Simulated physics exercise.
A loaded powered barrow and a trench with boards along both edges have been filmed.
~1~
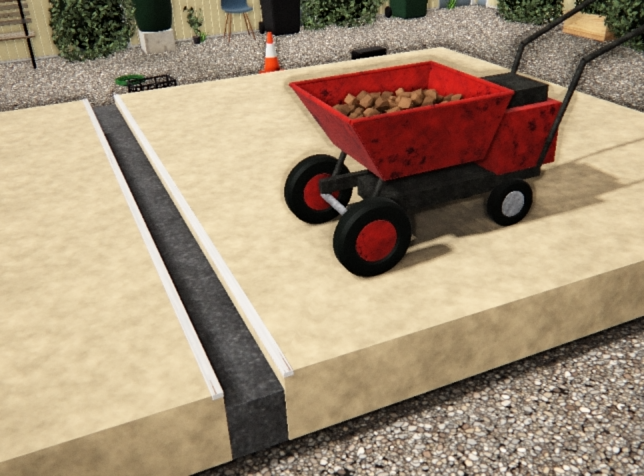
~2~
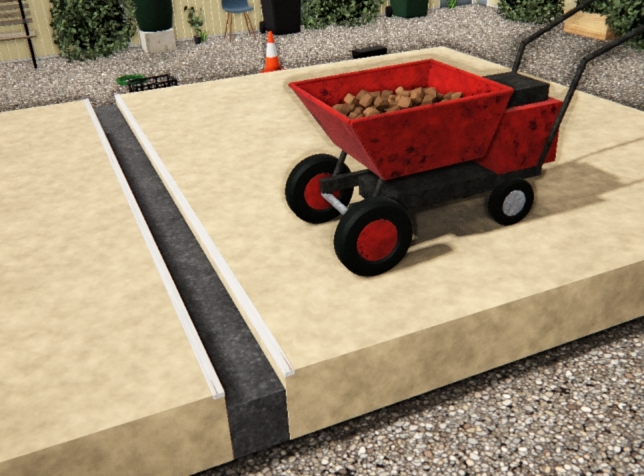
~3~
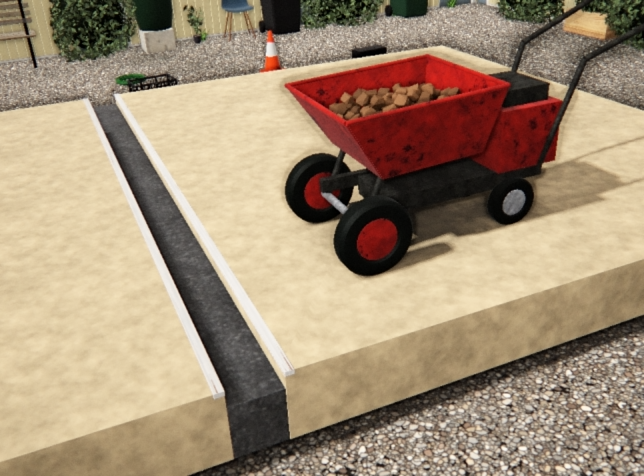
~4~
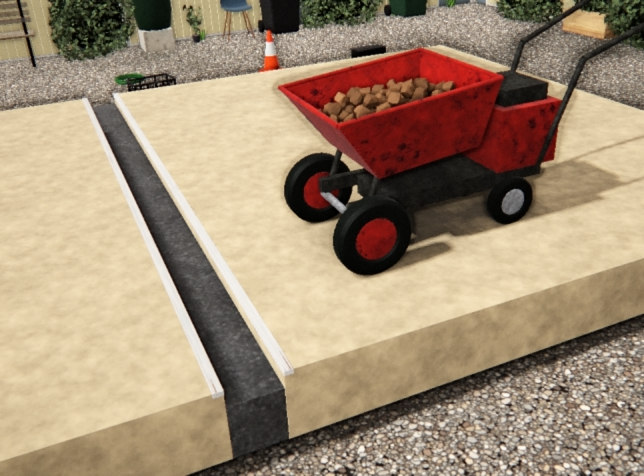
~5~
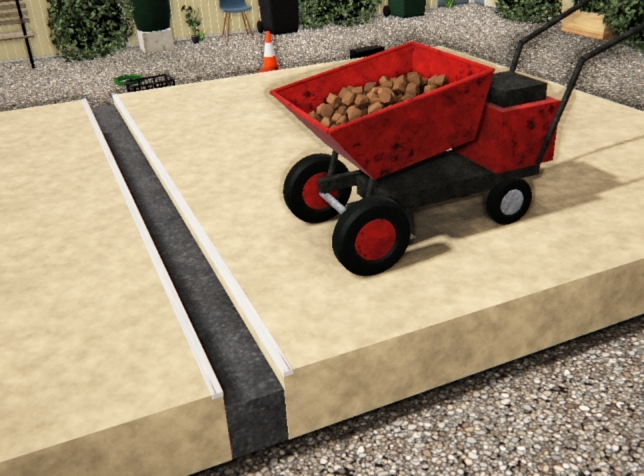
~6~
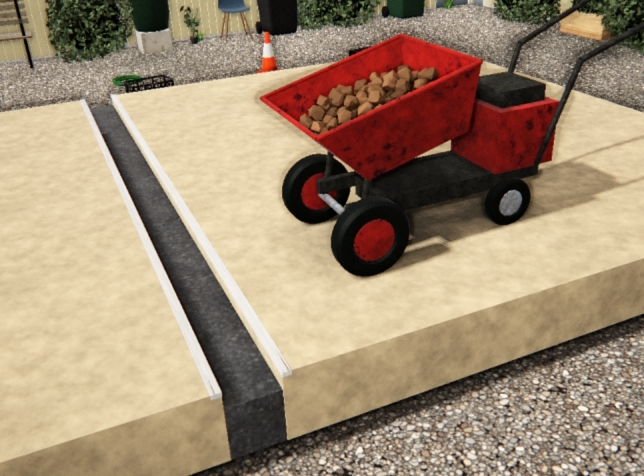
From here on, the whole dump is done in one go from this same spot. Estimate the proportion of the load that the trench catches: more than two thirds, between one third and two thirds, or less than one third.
The trench catches between one third and two thirds.
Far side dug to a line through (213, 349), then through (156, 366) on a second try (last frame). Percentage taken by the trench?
About 50 and 80 per cent.
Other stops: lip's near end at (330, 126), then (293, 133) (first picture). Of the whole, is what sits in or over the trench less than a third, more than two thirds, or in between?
Record - trial one: One to two thirds; trial two: Below one third.
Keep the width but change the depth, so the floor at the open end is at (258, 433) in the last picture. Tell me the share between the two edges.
About 90 %.
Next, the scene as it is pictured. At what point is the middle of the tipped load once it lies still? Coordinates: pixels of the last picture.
Once nothing moves, the middle sits near (196, 277).
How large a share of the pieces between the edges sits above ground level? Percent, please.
Estimate: Near 55 per cent.
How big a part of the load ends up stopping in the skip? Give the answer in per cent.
Around 20 in a hundred.
Soon, skip tipped steeply; all in the skip.
A while on, skip tipped right over; most in the skip; a stray few short of the trench; a small part in or heaped over the trench; a stray few beyond it; a stray few falling.
Towards the end, skip tipped right over; about a quarter in the skip; a small part short of the trench; about half in or heaped over the trench; a small part beyond it.
Finally, skip tipped right over; about a quarter in the skip; a small part short of the trench; about half in or heaped over the trench; about a quarter beyond it.
